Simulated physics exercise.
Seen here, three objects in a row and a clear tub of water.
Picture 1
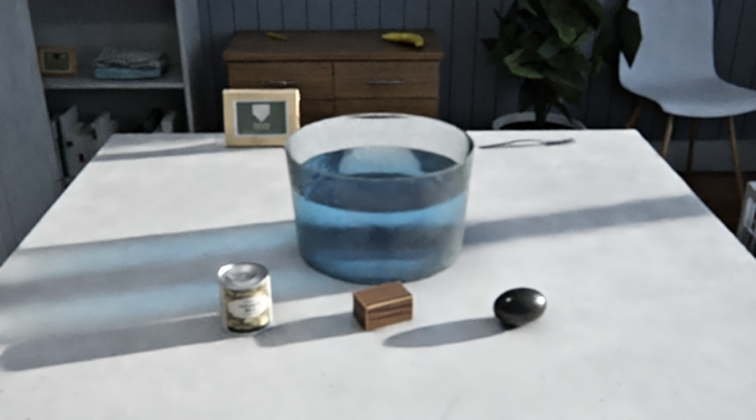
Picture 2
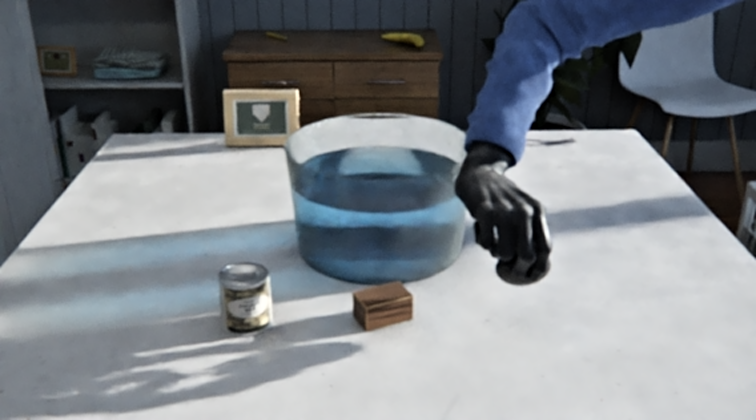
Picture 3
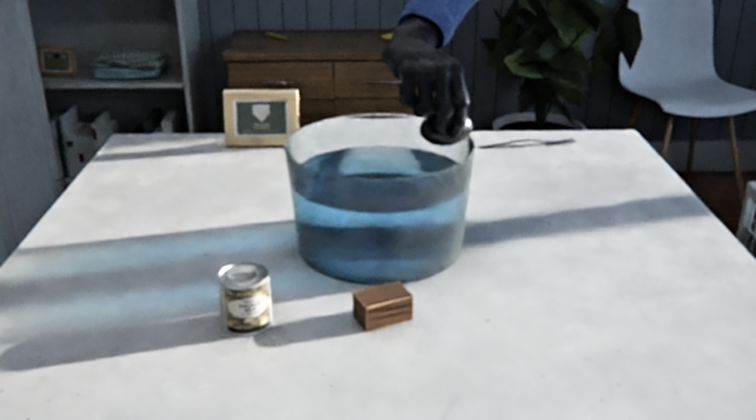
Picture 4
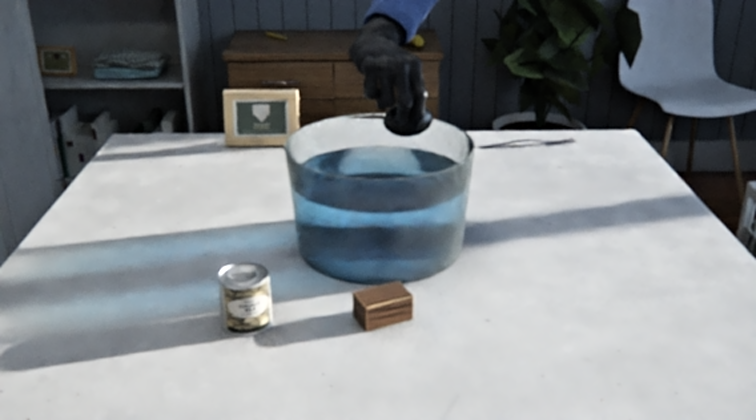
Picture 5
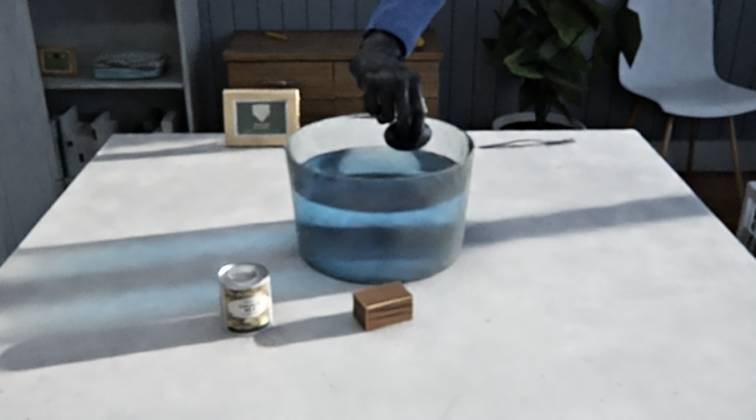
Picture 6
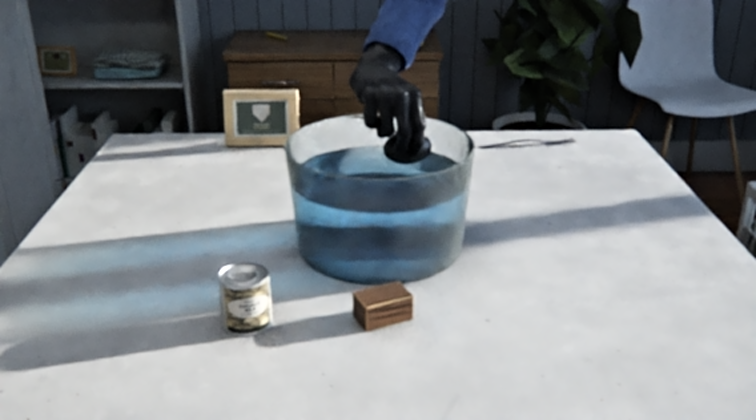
A gloved hand lifts the dark stone, carries it left, and lowers it inside the tub.
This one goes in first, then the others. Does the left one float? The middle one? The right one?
Left goes to the bottom; middle stays at the surface; right goes to the bottom.
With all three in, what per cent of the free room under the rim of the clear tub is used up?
I make it 14 per cent.
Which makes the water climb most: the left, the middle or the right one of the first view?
The one on the left.
Shortly, the stone ends at the bottom.
Then, the wooden block bobs at the top.
At the finish, the tin of food ends at the bottom; afloat, wooden block.
